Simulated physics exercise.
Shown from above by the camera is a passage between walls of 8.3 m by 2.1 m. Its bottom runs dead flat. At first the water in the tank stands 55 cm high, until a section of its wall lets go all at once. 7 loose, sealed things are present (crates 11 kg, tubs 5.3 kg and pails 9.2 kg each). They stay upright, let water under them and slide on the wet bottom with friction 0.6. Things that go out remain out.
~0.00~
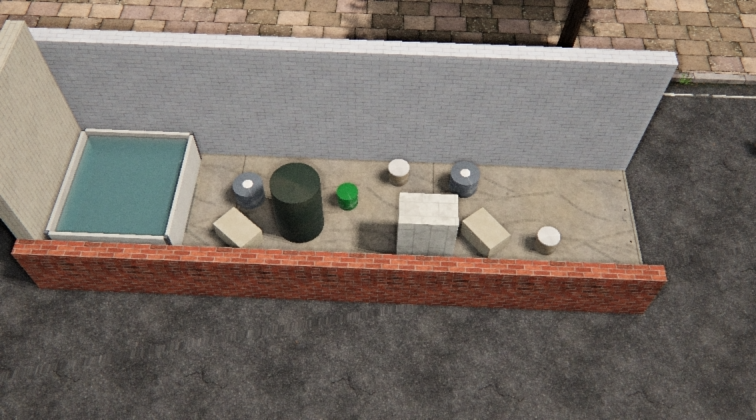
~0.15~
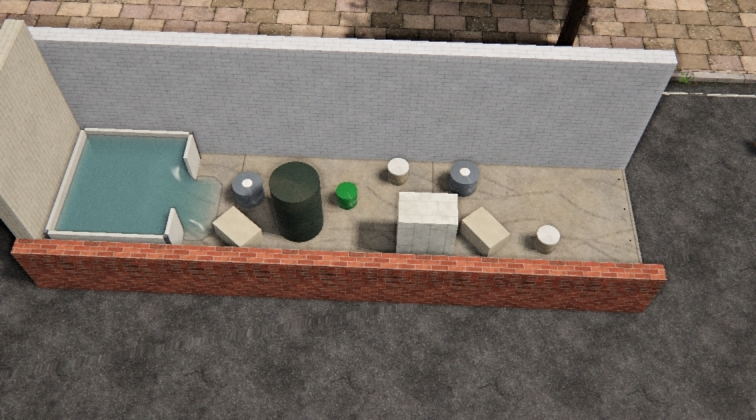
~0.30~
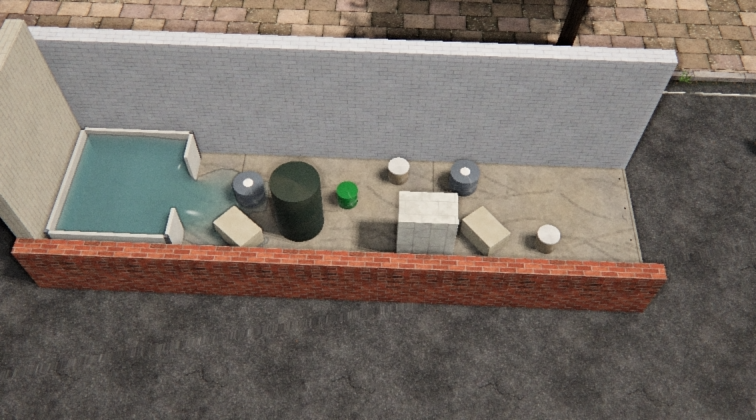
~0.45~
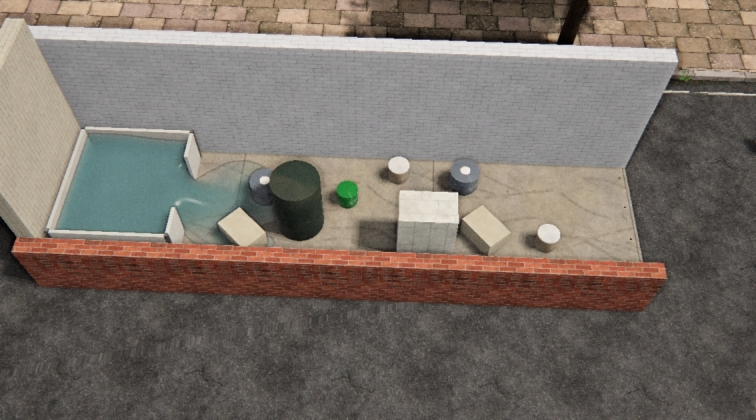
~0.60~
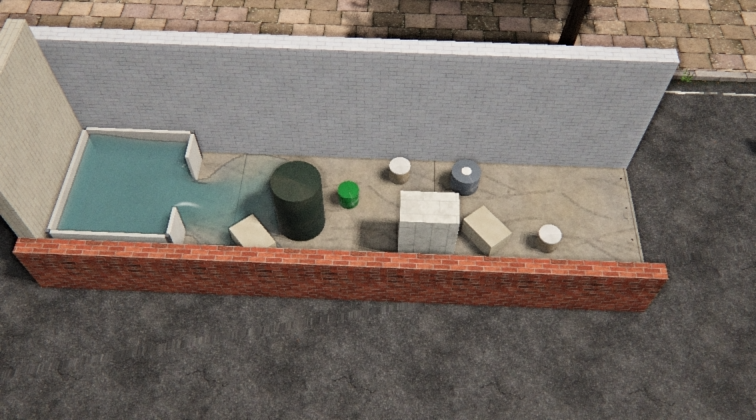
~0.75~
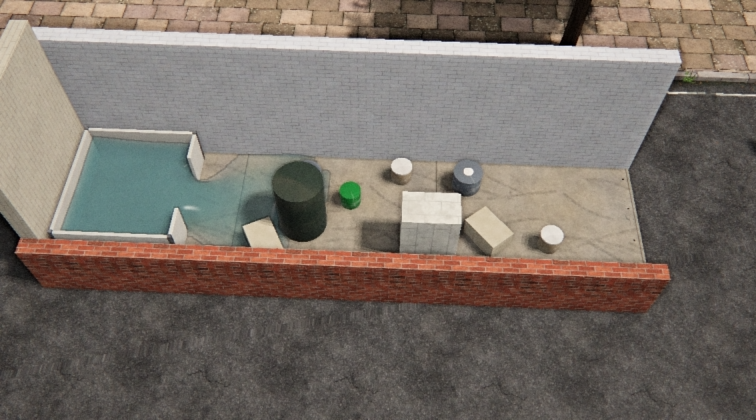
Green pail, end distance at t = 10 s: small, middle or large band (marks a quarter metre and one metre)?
Small band.
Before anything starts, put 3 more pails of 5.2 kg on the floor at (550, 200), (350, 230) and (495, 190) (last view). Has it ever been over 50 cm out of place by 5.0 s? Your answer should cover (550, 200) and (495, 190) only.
Beyond, then beyond.
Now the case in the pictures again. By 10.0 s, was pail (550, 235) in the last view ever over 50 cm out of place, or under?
Verdict: Below.
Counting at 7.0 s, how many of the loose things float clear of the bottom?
The count is 2.
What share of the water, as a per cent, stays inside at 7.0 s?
Remaining: Approx. 78 per cent.
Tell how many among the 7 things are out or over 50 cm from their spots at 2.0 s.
It comes to 3.
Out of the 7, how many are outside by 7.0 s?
2.
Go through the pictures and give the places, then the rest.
The first picture shows the green pail at (347, 191), on the bottom; water covers 2.8 m2; 0 of 7 have shifted.
The second picture shows the green pail at (347, 190), on the bottom; water covers 3.3 m2; 0 of 7 have shifted.
The third picture shows the green pail at (347, 190) rests on the ground; 3.8 m2 under water; 0 of 7 have shifted.
The fourth picture shows the green pail at (347, 189), on the bottom; water covers 4.4 m2; 2 of 7 have shifted.
The fifth picture shows the green pail at (348, 190) rests on the ground; 5.1 m2 under water; 2 of 7 have shifted.
The sixth picture shows the green pail at (350, 190), on the bottom; water covers 5.7 m2; 2 of 7 have shifted.
After 2.0 s the green pail is near (350, 190), 0.0 m from its start, aground; 0 of 7 are out; 2 afloat.
After 4.5 s the green pail is near (350, 195), 0.1 m from its start, aground; 0 of 7 are out; 2 afloat.
After 7.0 s the green pail is near (350, 195), 0.1 m from its start, aground; 2 of 7 are out; 2 afloat.
After 10.0 s the green pail is near (350, 195), 0.1 m from its start, aground; 3 of 7 are out; 1 afloat.
